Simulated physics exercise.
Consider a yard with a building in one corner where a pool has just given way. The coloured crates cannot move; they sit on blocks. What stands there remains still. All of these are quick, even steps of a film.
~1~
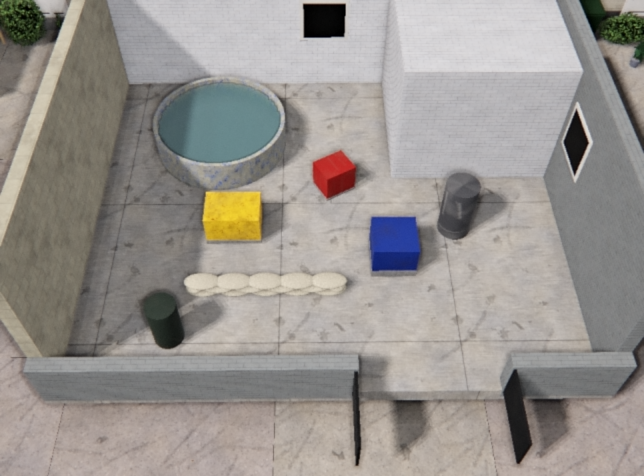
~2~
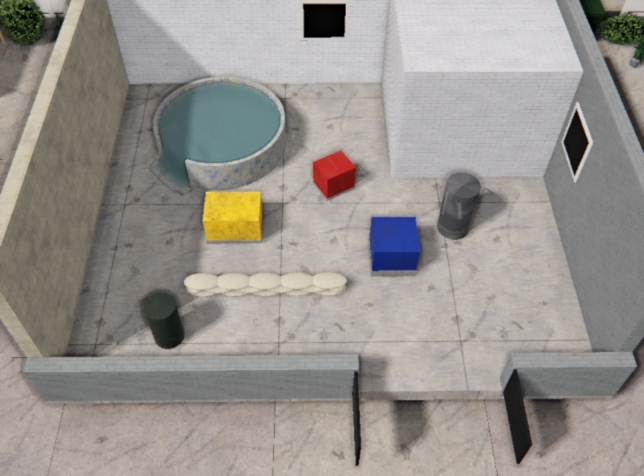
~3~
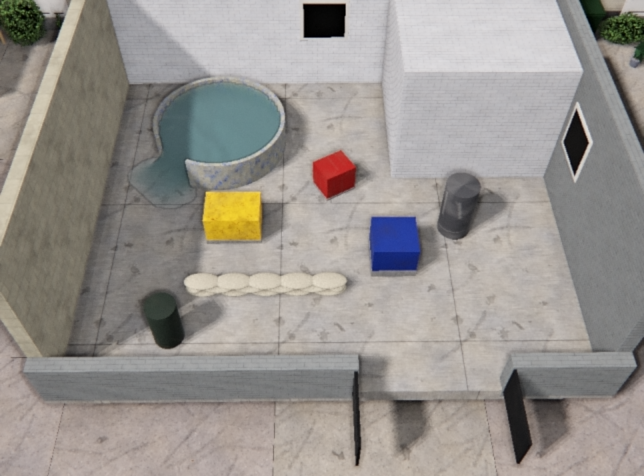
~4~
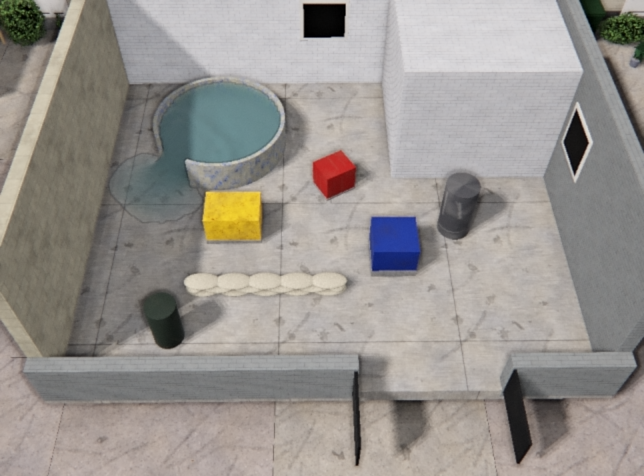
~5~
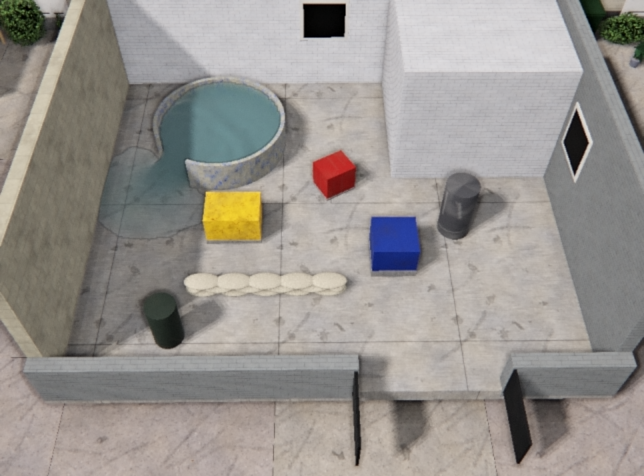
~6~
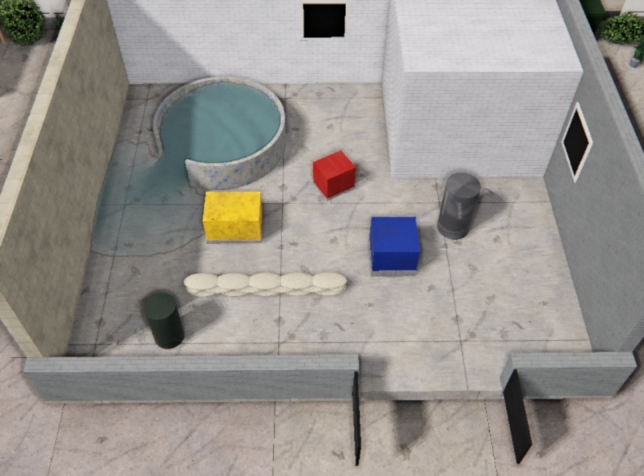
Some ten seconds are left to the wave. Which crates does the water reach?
The yellow crate is left dry. The blue crate is left dry. The red crate is left dry.
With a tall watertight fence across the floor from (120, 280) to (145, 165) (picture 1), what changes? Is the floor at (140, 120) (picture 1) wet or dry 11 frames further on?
My call: Soaked.
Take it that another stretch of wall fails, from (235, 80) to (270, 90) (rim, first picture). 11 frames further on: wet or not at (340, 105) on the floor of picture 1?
Status of the point: Soaked.
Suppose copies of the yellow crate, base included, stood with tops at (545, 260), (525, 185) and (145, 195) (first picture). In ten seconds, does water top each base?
Well, the first one is never reached, the second is never reached, and the third goes wet.
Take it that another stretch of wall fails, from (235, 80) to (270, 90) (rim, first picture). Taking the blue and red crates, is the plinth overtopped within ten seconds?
As I see it, blue is doused and red is doused.
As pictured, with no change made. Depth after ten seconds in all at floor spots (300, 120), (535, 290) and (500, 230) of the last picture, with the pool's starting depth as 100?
My figures are about 2, 14 and 6 percent.
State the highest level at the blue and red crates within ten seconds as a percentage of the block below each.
Around 30 % and 10 %.
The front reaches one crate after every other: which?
My answer is the red-painted one.
A moment on, water covers 15 % of the floor; the yellow crate water round its plinth, the blue crate not reached, the red crate not reached.
Next, water covers 20 % of the floor; the yellow crate water round its plinth, the blue crate not reached, the red crate not reached.
Then, water covers 35 % of the floor; the yellow crate water round its plinth, the blue crate not reached, the red crate not reached.
Later, water covers 55 % of the floor; the yellow crate water round its plinth, the blue crate water round its plinth, the red crate not reached.
In the end, water covers 75 % of the floor; the yellow crate stayed above the water, the blue crate stayed above the water, the red crate stayed above the water.
